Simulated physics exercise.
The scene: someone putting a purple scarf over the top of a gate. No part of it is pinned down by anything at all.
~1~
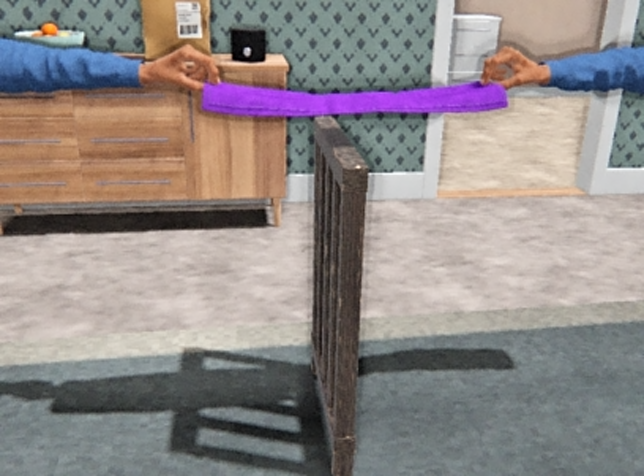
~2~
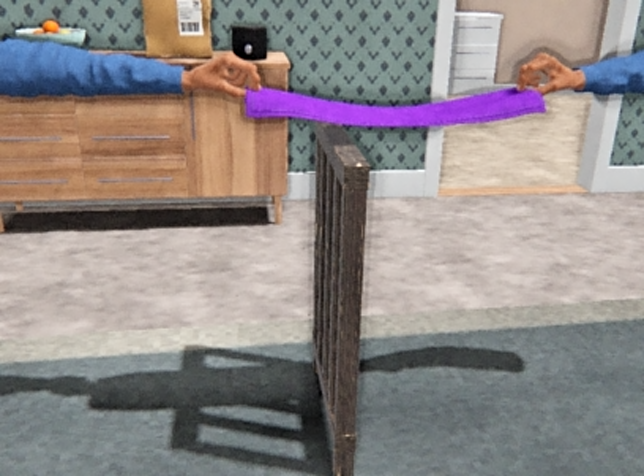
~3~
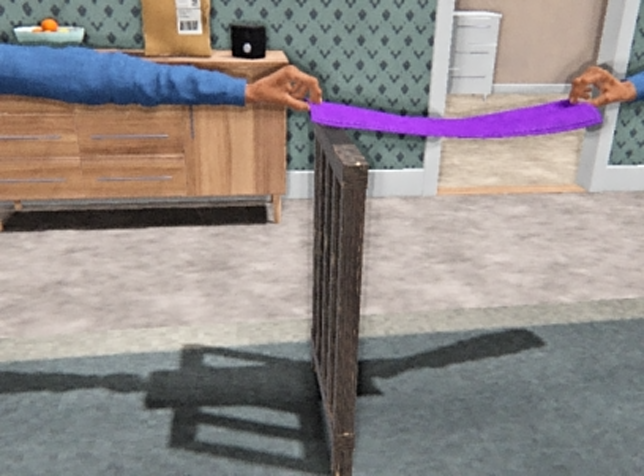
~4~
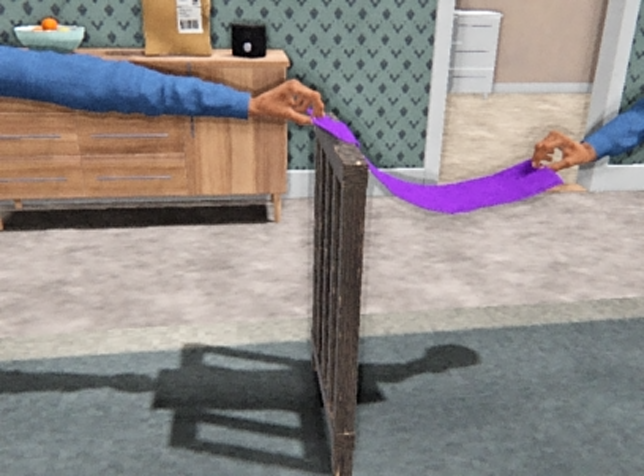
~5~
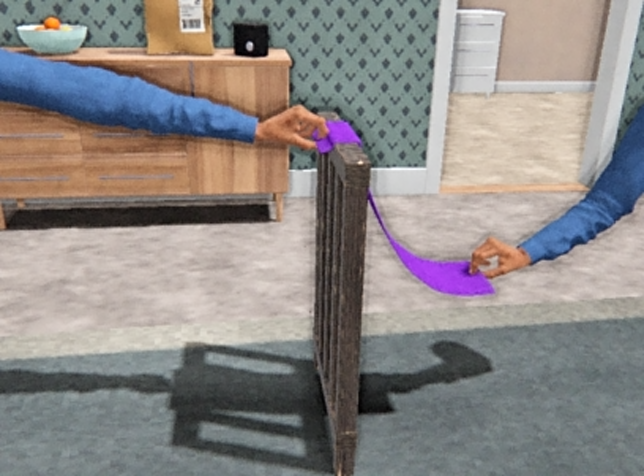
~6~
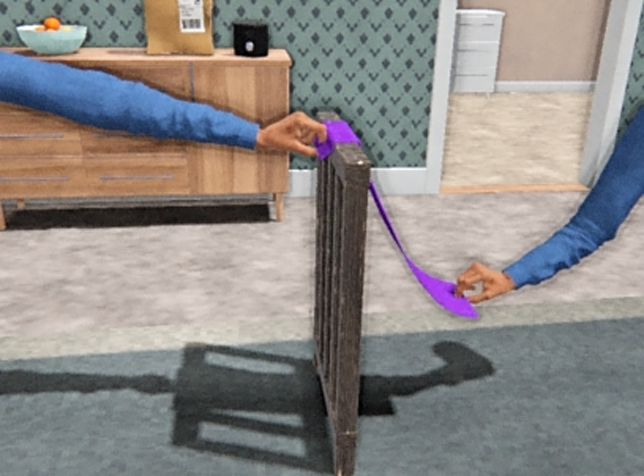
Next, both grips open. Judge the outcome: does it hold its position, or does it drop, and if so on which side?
It drops on the right.
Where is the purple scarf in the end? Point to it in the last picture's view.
Its centre ends up at (390, 408).
Then, 0.24 s past the final frame, scarf sliding right.
Then, 0.46 s past the final frame, scarf clear of the top and falling near (389, 383).
Then, 0.68 s past the final frame, scarf in a heap on the floor near (390, 407).
When it is over, scarf in a heap on the floor near (390, 408). The purple scarf goes down on the right side.
